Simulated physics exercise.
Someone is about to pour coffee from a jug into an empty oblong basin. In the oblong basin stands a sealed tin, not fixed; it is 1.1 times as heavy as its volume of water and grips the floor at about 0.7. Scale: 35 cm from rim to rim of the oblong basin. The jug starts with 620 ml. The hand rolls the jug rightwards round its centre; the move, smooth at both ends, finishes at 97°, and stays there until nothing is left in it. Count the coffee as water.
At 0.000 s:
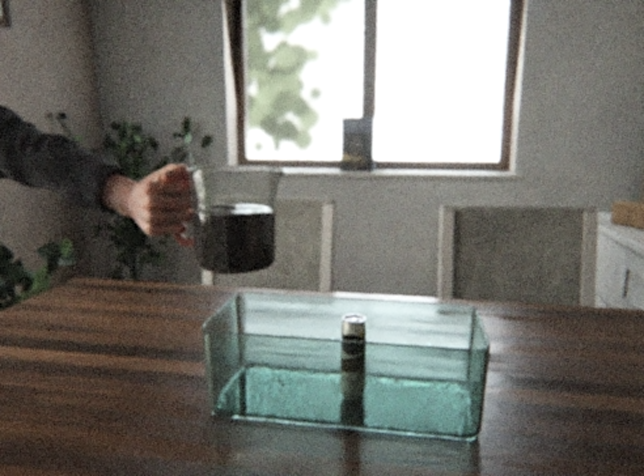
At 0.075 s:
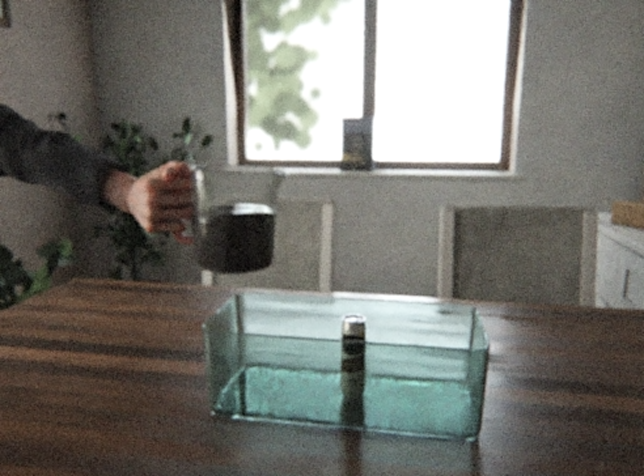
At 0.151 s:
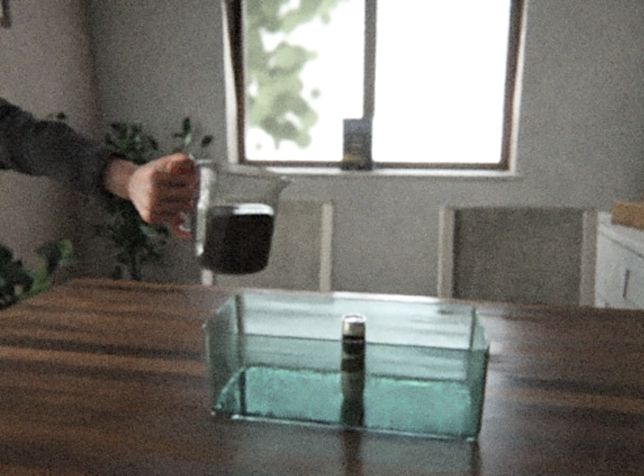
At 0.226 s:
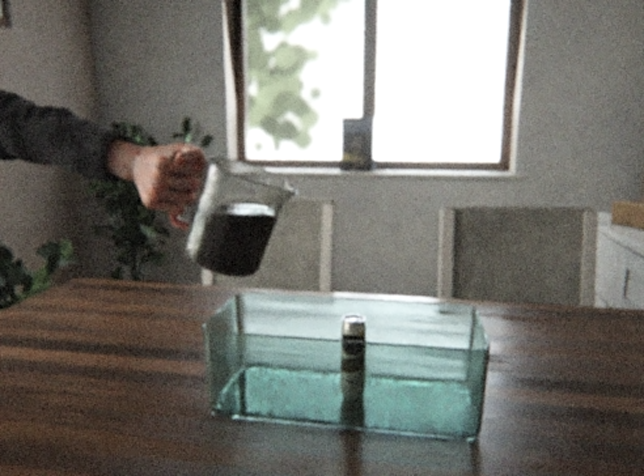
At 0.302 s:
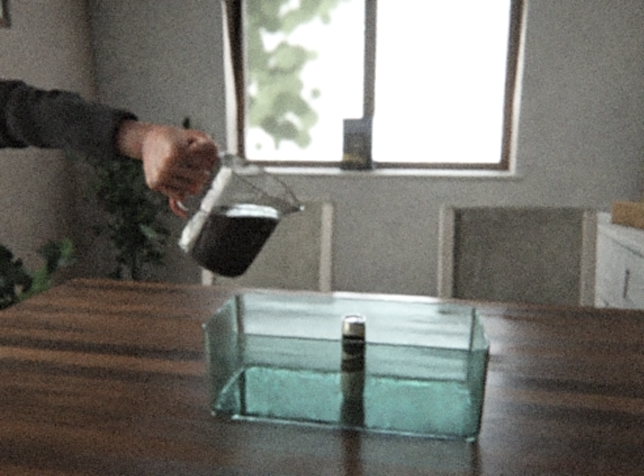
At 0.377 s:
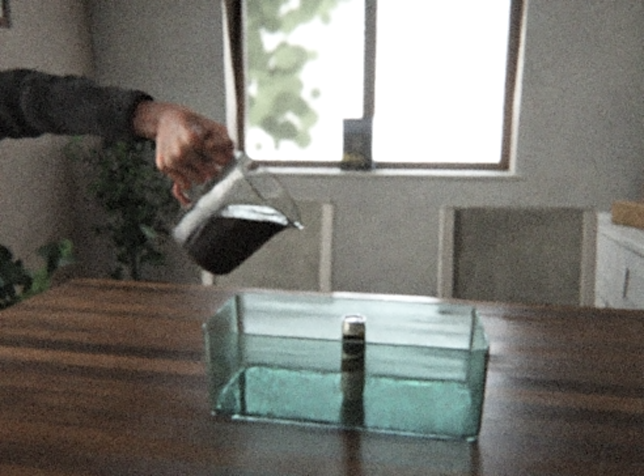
A hand held a glass jug of dark liquid above a clear, greenish oblong basin with a small tin, then smoothly tilted the jug to the right until the liquid sloped up near its spout.
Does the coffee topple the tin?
It topples.
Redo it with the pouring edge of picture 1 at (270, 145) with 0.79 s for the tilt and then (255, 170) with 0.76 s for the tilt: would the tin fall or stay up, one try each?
First it keeps standing; then it keeps standing.
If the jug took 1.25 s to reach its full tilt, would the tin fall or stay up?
The tin goes over.
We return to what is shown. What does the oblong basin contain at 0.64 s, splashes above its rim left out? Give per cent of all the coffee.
About 10 per cent.
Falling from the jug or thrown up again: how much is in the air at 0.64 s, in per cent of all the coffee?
Some 22 per cent.
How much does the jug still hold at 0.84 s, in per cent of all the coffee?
Some 26 per cent.
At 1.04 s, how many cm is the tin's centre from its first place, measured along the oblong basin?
About 5 cm.
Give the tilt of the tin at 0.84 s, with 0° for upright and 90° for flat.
Near 0° from upright.
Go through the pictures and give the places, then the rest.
Tilt 0°; pouring edge (285, 171); surface from (200, 209) to (273, 211); the oblong basin's rim runs from (220, 311) to (483, 327); the tin's top is at (354, 322), in the first picture.
Tilt 2°; pouring edge (287, 173); surface from (199, 209) to (274, 211), in the second picture.
Tilt 9°; pouring edge (292, 181); surface from (199, 210) to (274, 211), in the third picture.
Tilt 20°; pouring edge (298, 192); surface from (198, 210) to (276, 212), in the fourth picture.
Tilt 33°; pouring edge (302, 209); surface from (192, 214) to (281, 214), in the fifth picture.
Tilt 48°; pouring edge (302, 227); surface from (189, 208) to (290, 219), in the sixth picture.
Then, 0.64 s in, the tilt is 91° and 68 per cent is still to pour; the tin stands where it began.
Then, 0.84 s in, the tilt is 97° and 27 per cent is still to pour; the tin stands 2 cm from where it began.
Then, 1.04 s in, the tilt is 97° and 9 per cent is still to pour; the tin leans 21°.
Then, 1.26 s in, the tilt is 97° and 3 per cent is still to pour; the tin lies on its side.
Finally, the tin lies on its side.
